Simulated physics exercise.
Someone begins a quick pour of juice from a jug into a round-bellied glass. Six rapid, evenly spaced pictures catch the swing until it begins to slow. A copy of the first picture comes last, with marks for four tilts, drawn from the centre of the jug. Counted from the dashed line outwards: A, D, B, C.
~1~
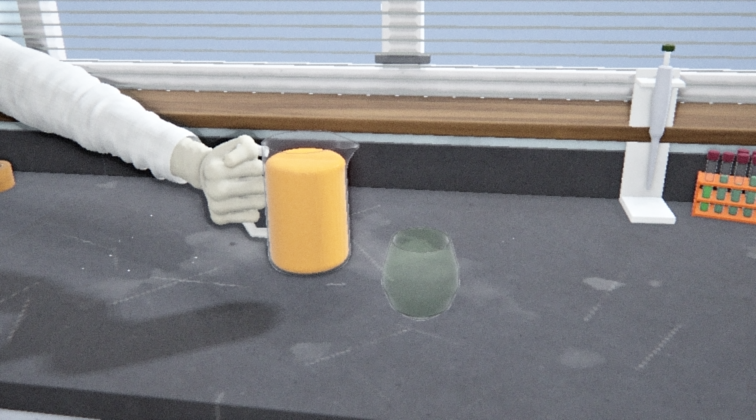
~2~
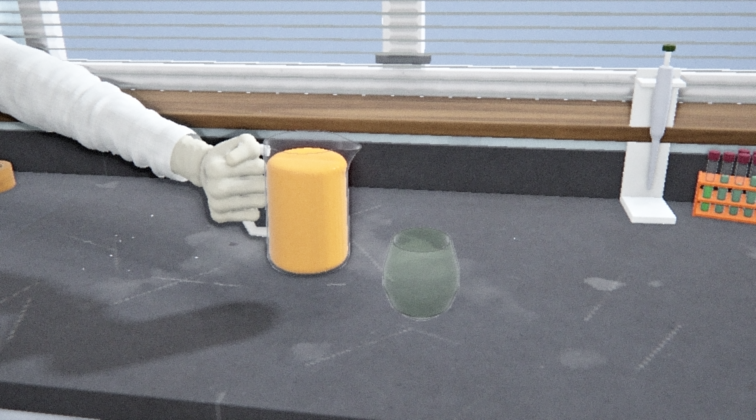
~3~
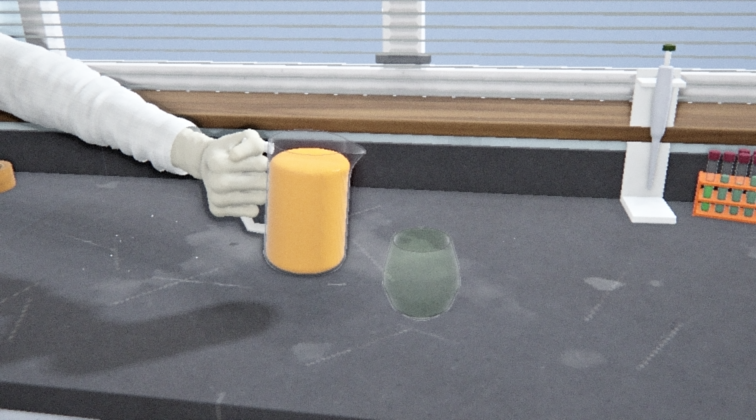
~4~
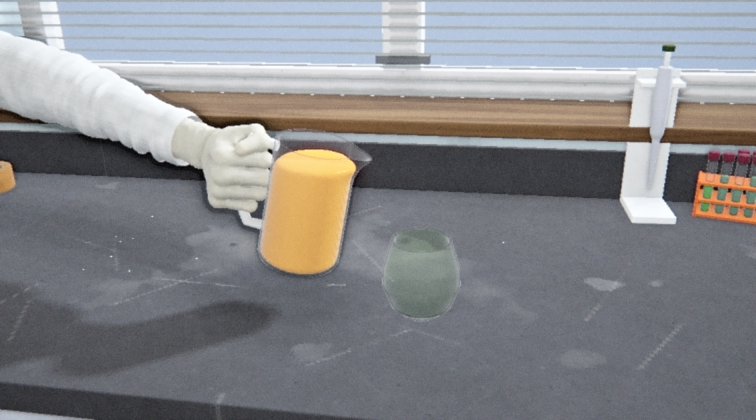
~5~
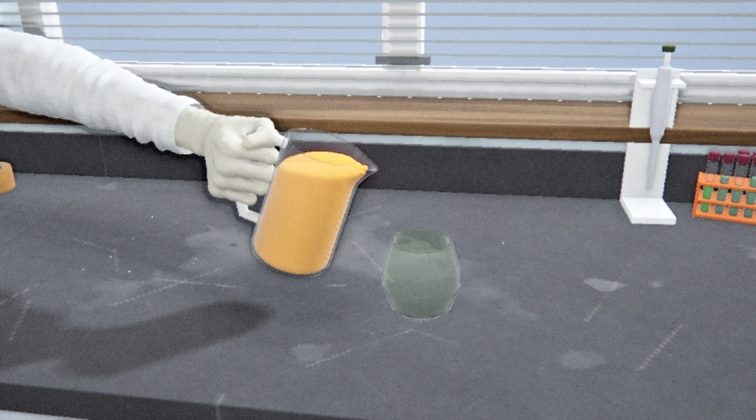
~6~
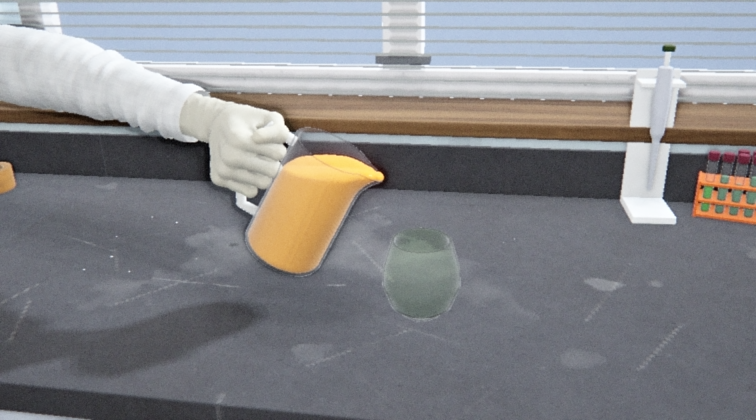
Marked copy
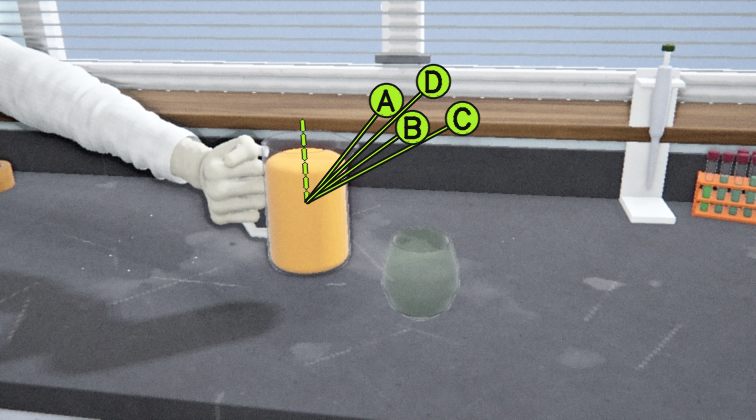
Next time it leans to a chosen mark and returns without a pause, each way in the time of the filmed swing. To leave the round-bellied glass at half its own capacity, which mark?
The answer is tilt C.
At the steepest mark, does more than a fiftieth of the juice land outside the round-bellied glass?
No, it does not.
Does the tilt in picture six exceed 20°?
Yes, it does.
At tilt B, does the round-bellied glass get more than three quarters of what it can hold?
No, less.
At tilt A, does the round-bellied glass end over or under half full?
Under half.
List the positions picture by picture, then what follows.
The first frame shows upright, lip at (357, 146); rim of the round-bellied glass round (421, 239); nothing has left yet.
The second frame shows upright, lip at (359, 147); nothing has left yet.
The third frame shows tipped about 6°, lip at (364, 152); nothing has left yet.
The fourth frame shows tipped about 12°, lip at (370, 159); nothing has left yet.
The fifth frame shows tipped about 20°, lip at (376, 169); nothing has left yet.
The sixth frame shows tipped about 28°, lip at (381, 180); nothing has left yet.
In lime, A at (376, 114); B at (398, 136); C at (447, 127); D at (421, 92).
For tilt A, the round-bellied glass ends with about 15 % of what it can hold.
For tilt B, the round-bellied glass ends with about 36 % of what it can hold.
For tilt C, the round-bellied glass ends with about 50 % of what it can hold.
For tilt D, the round-bellied glass ends with about 25 % of what it can hold.
